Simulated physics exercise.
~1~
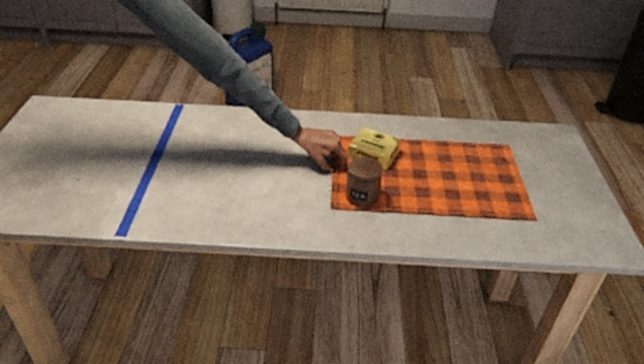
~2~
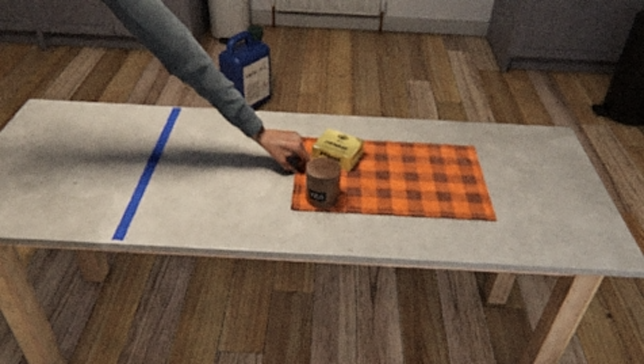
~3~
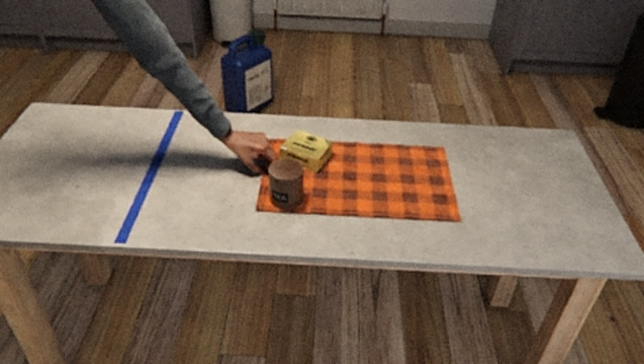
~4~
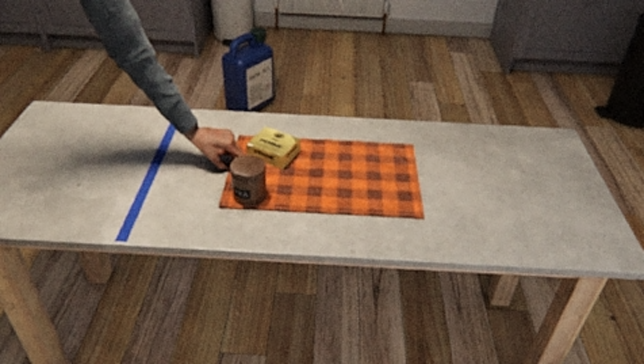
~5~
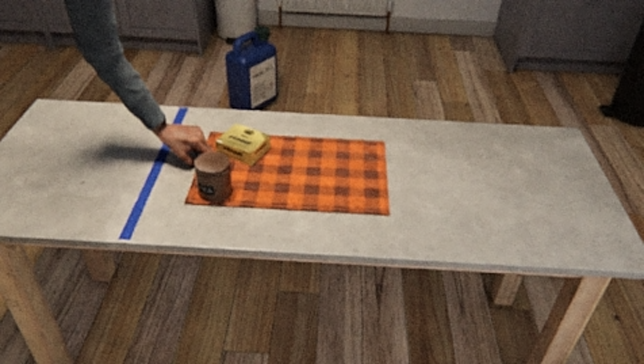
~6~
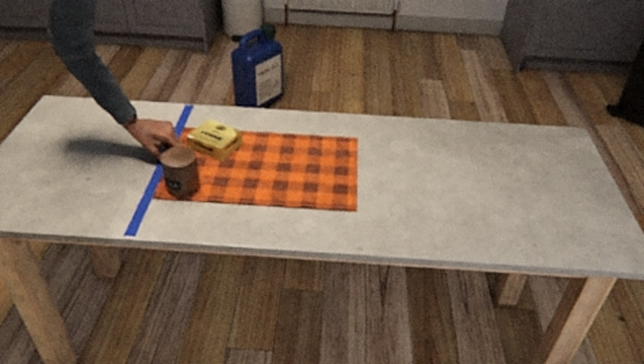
A hand pulls an orange checked cloth left to blue tape, jar and packet aboard.
